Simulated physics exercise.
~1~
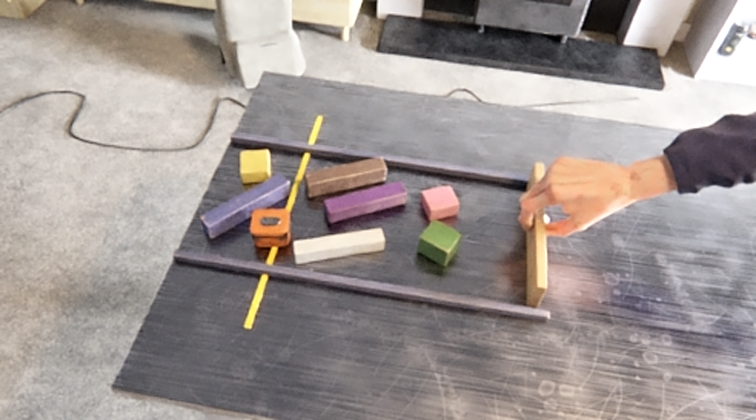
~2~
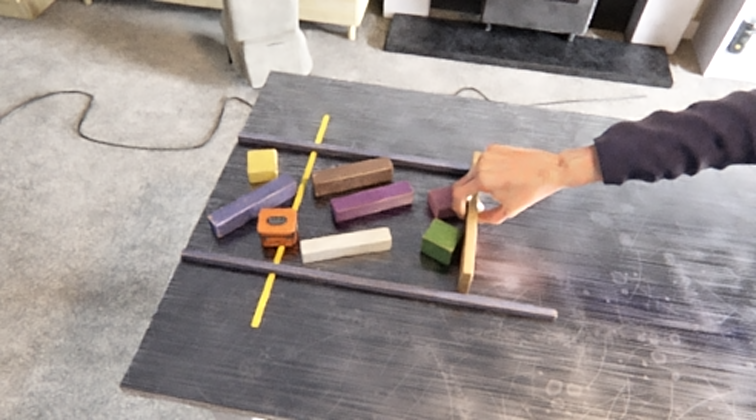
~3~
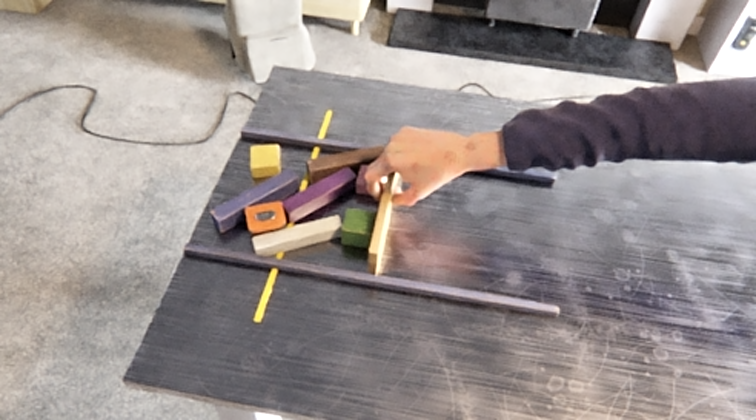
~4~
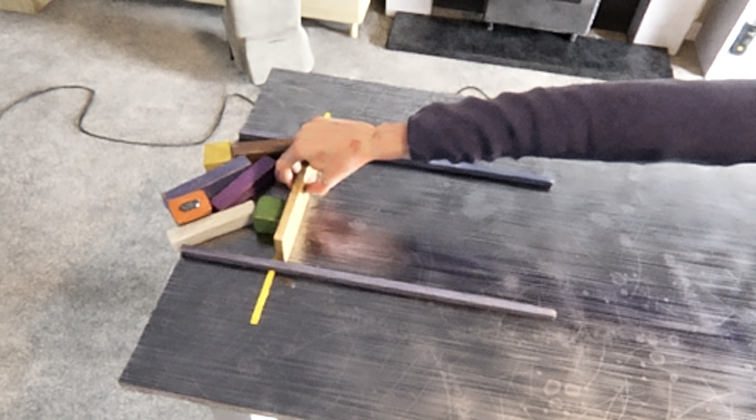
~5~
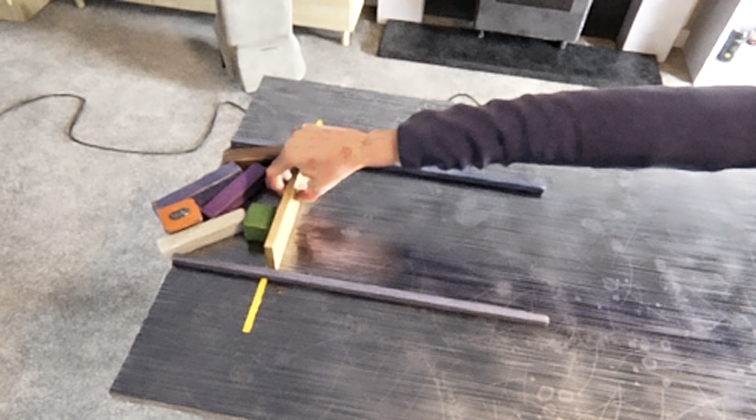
Hand pushing a wooden board leftward between two rails, sweeping coloured blocks together past a yellow tape until the yellow block drops off.
